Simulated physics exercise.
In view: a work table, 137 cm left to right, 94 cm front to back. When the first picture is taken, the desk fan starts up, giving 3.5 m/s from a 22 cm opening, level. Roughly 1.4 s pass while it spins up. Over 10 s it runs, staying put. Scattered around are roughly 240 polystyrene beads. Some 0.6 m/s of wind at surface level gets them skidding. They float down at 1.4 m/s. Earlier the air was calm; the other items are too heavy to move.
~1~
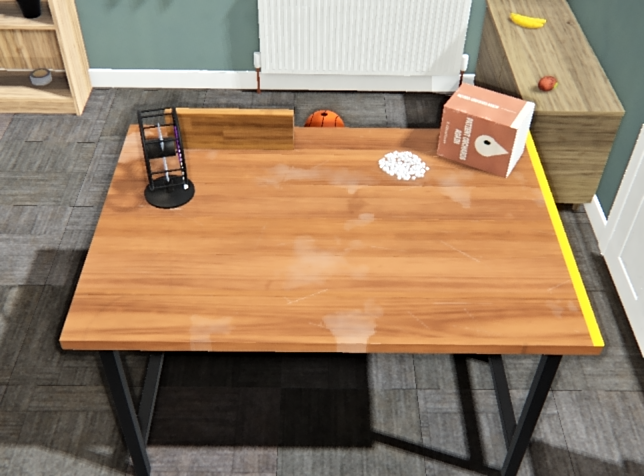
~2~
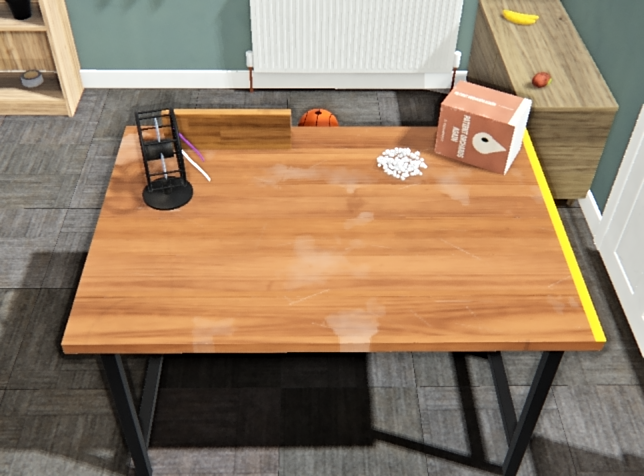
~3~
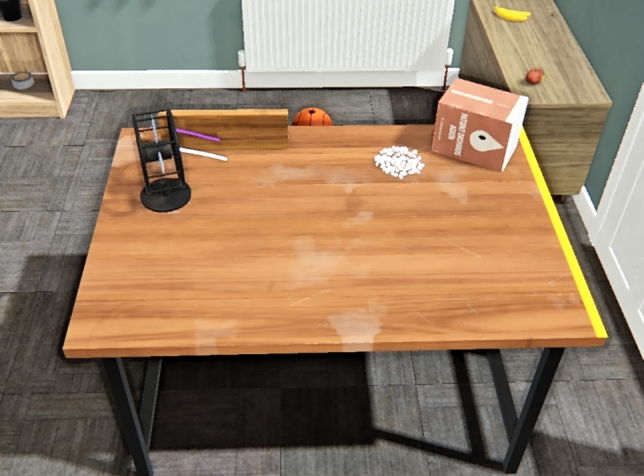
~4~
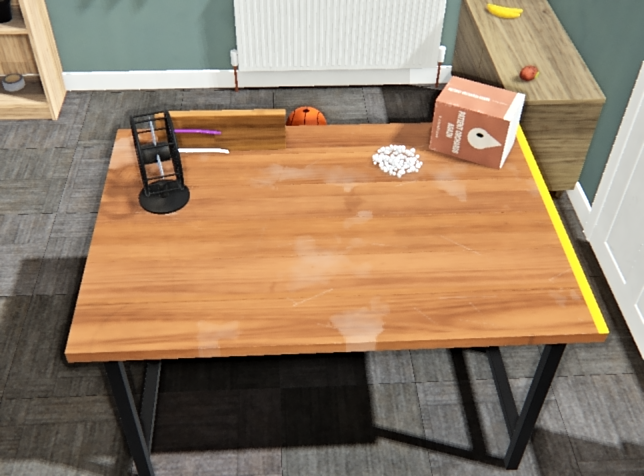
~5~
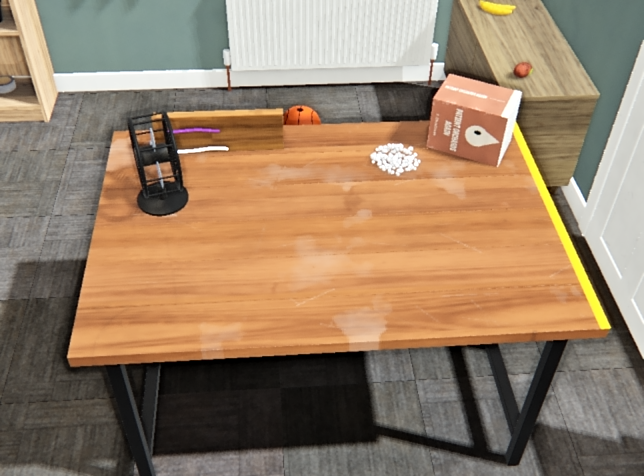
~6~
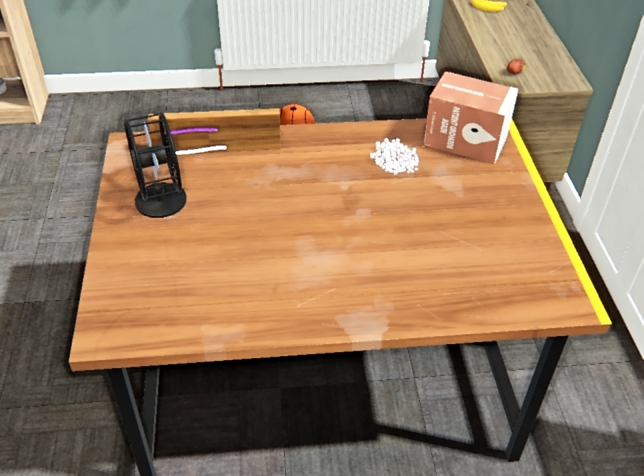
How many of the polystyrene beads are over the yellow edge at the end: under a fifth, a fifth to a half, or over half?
Of the polystyrene beads, more than half end over the yellow edge.
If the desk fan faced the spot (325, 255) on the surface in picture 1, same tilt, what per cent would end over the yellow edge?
In that case the share would be about 0 %.
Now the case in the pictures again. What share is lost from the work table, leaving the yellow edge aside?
Around 20 % of them.
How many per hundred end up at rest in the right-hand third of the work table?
Share at the end: Close to 10 %.
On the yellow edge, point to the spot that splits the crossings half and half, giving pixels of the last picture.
At roughly pixel (567, 234).
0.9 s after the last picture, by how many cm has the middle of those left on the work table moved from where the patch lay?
Roughly 60 centimetres.
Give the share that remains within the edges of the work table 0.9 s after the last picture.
About 20 % remain.
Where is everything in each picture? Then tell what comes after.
In the first frame, the middle of the polystyrene beads is near (403, 167), none has stirred yet and the mouth of the desk fan is at (163, 148).
In the second frame, the middle of the polystyrene beads is near (401, 165), none has stirred yet and the yellow edge is centred on (559, 217).
In the third frame, the middle of the polystyrene beads is near (398, 164), none has stirred yet, the top of a book is at (484, 100) and the top of a board is at (223, 112).
In the fourth frame, the middle of the polystyrene beads is near (397, 162) and none has stirred yet.
In the fifth frame, the middle of the polystyrene beads is near (395, 161) and none has stirred yet.
In the sixth frame, the middle of the polystyrene beads is near (394, 159), the farthest in sight from the desk fan is at (414, 150) and about 25 % have left their places.
Then, 0.9 s after the last picture the count stands so, 63 % are over the yellow edge; the middle of those still in play is near (556, 258).
Then, 2.1 s after the last picture the count stands so, 67 % are over the yellow edge.
Then, 4.4 s after the last picture the count stands so, 71 % are over the yellow edge.
Then, 8.9 s after the last picture, at the end, 72 % are over the yellow edge.
